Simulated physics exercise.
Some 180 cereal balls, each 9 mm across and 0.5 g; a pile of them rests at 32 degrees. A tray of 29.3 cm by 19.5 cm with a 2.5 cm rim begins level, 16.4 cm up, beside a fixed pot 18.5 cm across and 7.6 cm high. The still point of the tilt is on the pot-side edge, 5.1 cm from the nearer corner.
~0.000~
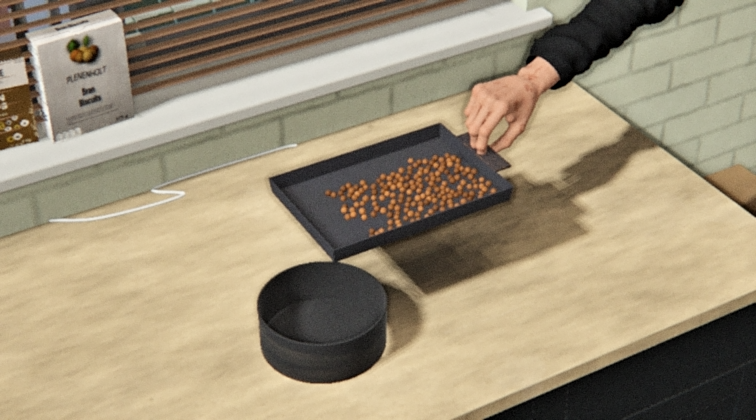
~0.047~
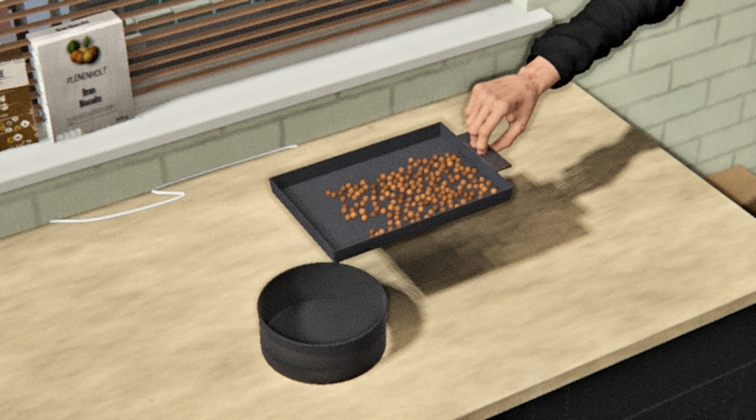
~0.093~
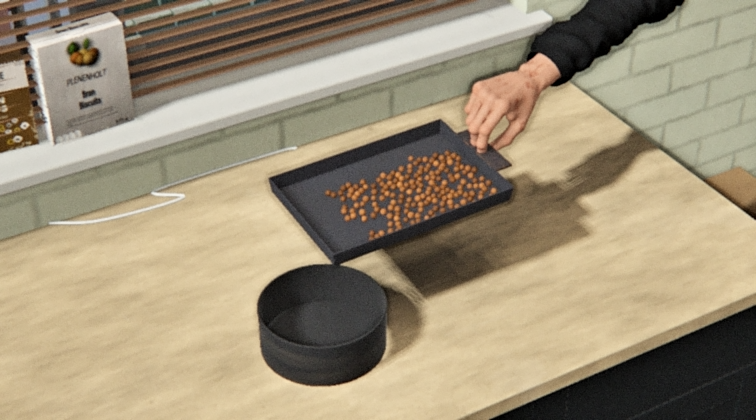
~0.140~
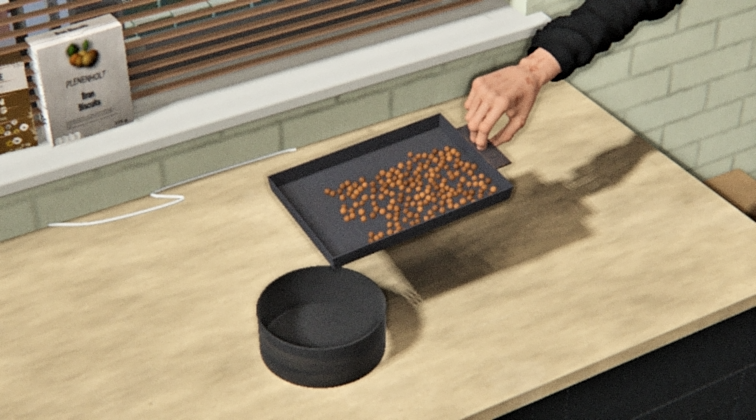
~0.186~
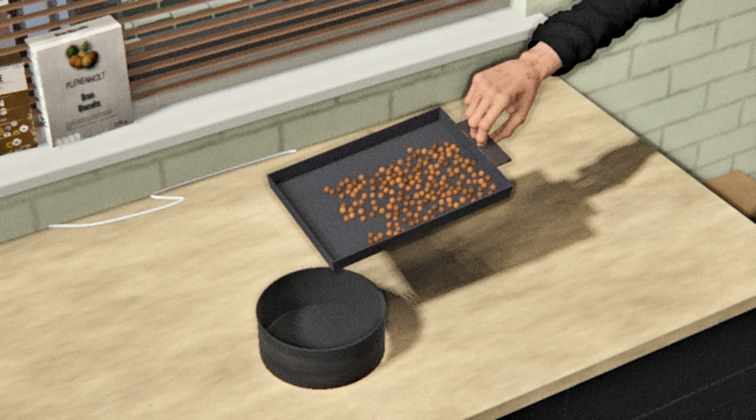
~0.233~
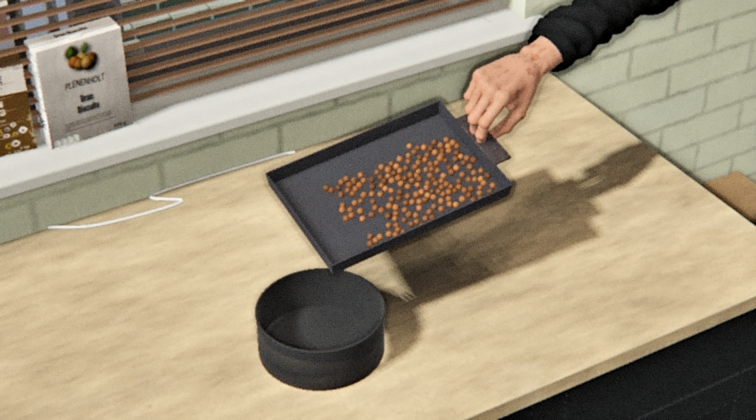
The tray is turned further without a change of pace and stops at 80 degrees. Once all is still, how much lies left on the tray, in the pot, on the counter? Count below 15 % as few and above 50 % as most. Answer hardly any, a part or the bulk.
Tray: The bulk, pot: Hardly any, counter: Hardly any.
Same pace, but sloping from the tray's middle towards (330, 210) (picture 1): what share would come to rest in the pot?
Some 5 per cent.
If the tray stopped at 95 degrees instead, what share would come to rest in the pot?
In that case some 40 per cent.
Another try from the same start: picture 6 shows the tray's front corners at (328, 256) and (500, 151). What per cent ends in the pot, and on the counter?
Pot 5, counter 15.
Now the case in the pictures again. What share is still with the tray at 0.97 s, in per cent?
Some 100 per cent of the load.
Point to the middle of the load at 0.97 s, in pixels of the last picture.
At about (400, 221).
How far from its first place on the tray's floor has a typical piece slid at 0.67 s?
About 7 cm.
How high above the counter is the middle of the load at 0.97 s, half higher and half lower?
Roughly 20 cm.
After 0.67 s, tilt 45 degrees; the tray holds 100 %, the pot 0 %.
After 0.97 s, tilt 67 degrees; the tray holds 100 %, the pot 0 %.
After 1.36 s, tilt 80 degrees; the tray holds 100 %, the pot 0 %.
At rest (1.7 s), tray 100 %, pot 0 %, counter 0 %.
